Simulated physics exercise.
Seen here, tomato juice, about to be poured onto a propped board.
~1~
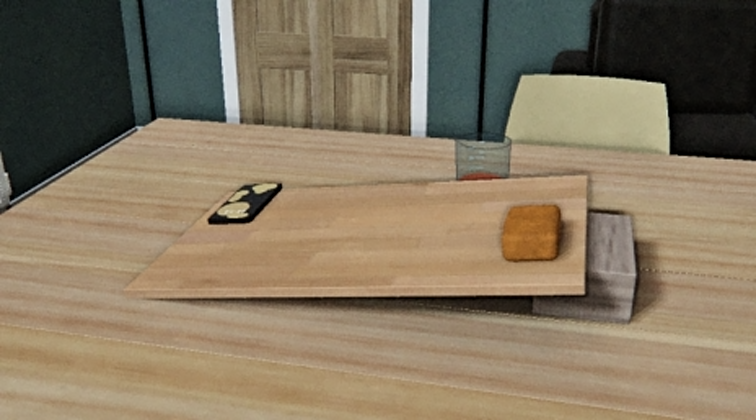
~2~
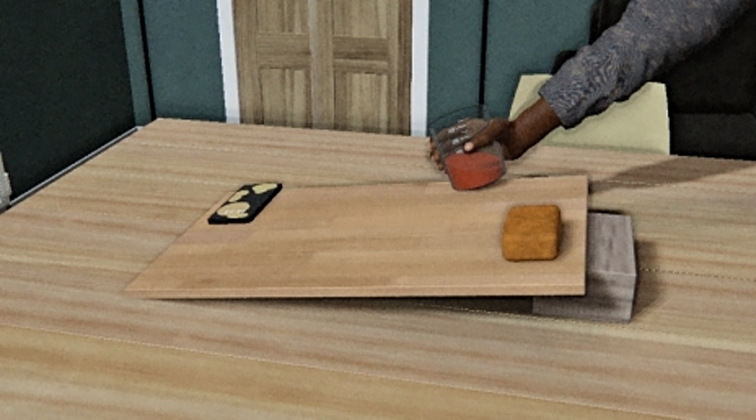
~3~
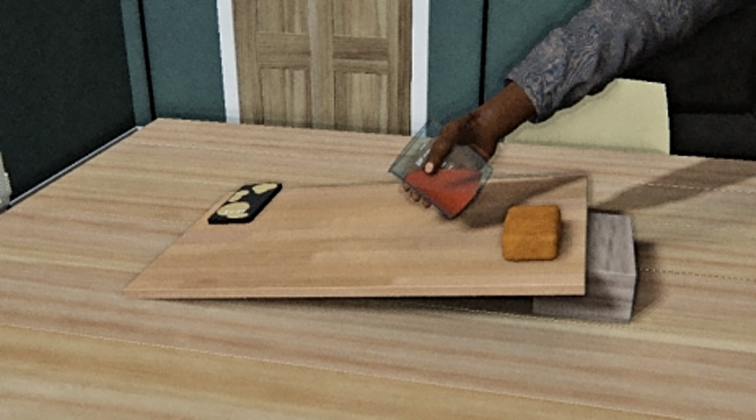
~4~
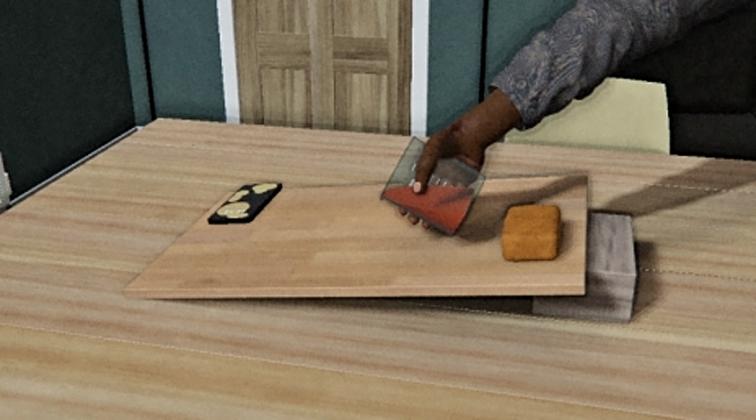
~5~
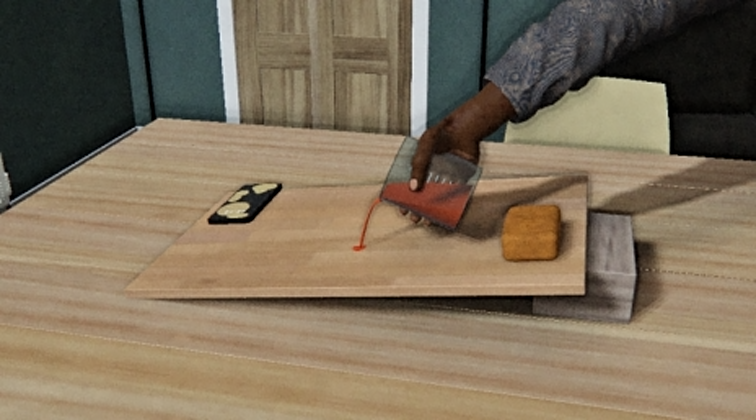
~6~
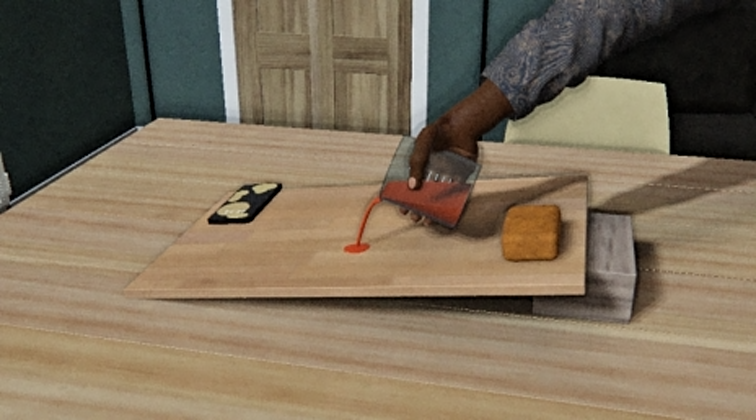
A hand reaches in from the right, lifts a clear beaker of red juice from behind a sloping wooden board, and moves it left over the surface, tilting it steeply. A thin red stream then pours out and forms a small spot on the board, between a dark phone and a bread roll.
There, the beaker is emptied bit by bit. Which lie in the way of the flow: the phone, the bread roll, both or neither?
On the left the phone: Out of the way, on the right the bread roll: Out of the way.
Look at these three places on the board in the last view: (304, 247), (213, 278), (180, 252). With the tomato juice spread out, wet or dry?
Looks like the first is covered, the second safe and the third covered.
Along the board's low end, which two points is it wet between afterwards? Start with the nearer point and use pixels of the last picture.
Near limit (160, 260), far limit (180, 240).
Soon after, it runs down to the left; the phone is dry; the bread roll is dry.
Later, it runs down to the left and off the end; the phone is dry; the bread roll is dry.
In the end, it runs down to the left and off the end; the phone is dry; the bread roll is dry.
